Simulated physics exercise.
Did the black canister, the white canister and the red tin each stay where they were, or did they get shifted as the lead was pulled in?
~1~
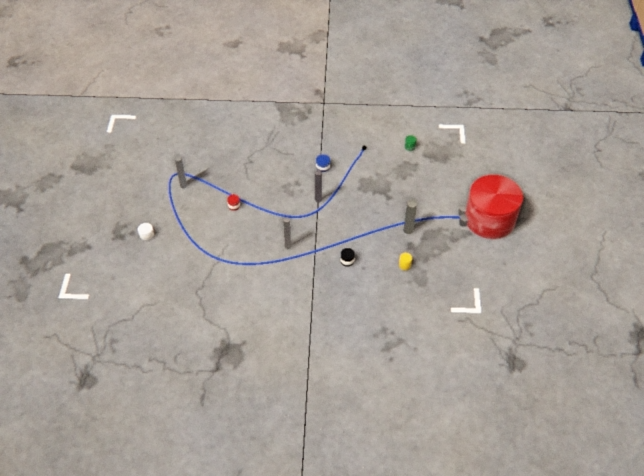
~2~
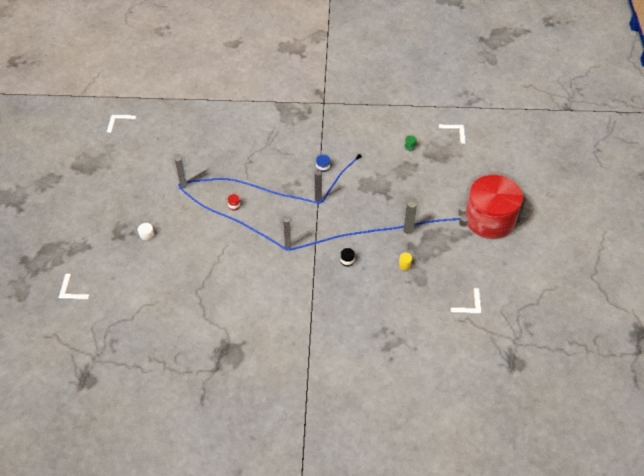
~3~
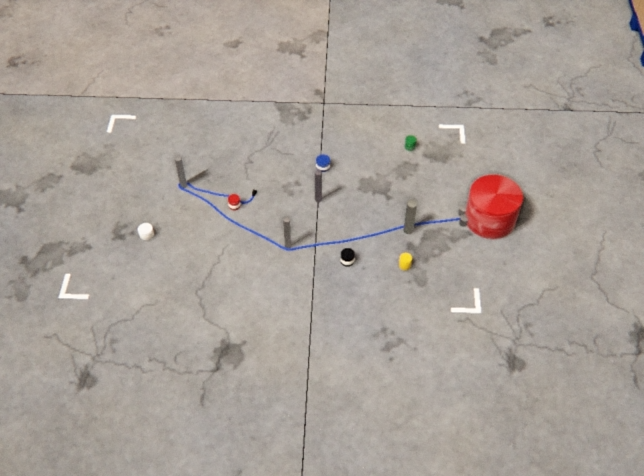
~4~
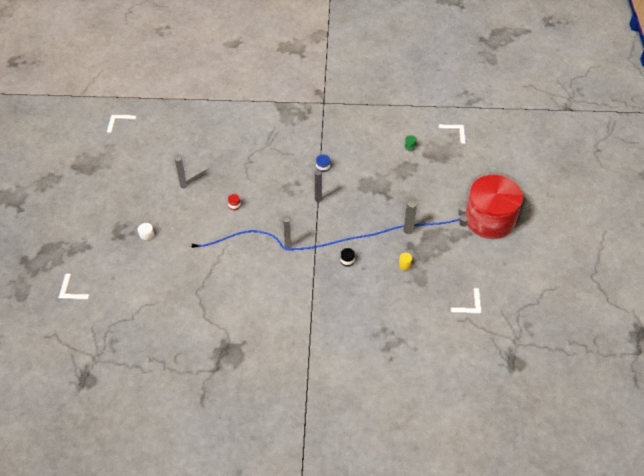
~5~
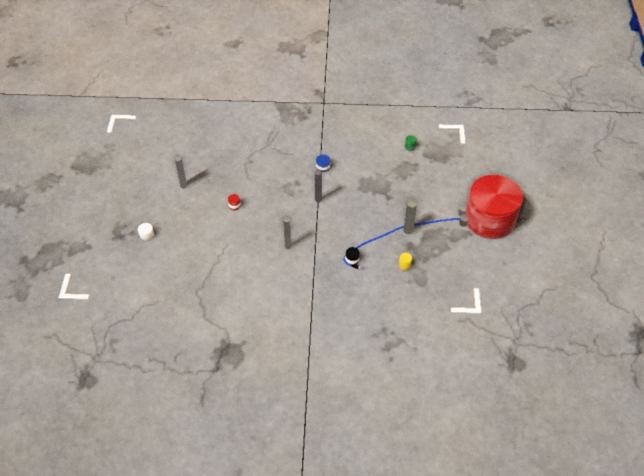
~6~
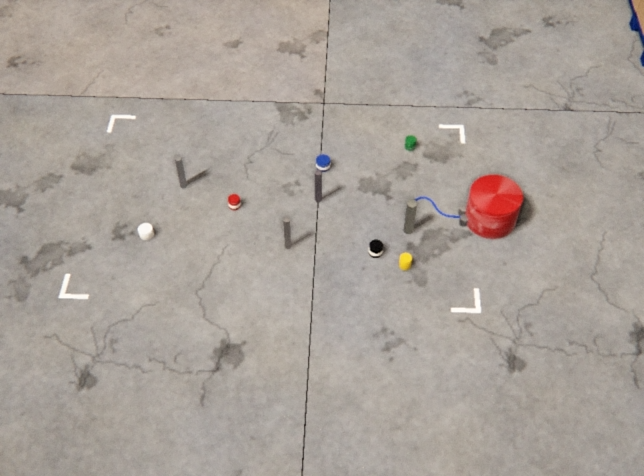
Only the black canister was clearly shifted, a little to the right. The white canister stayed put and the red tin hardly stirred.
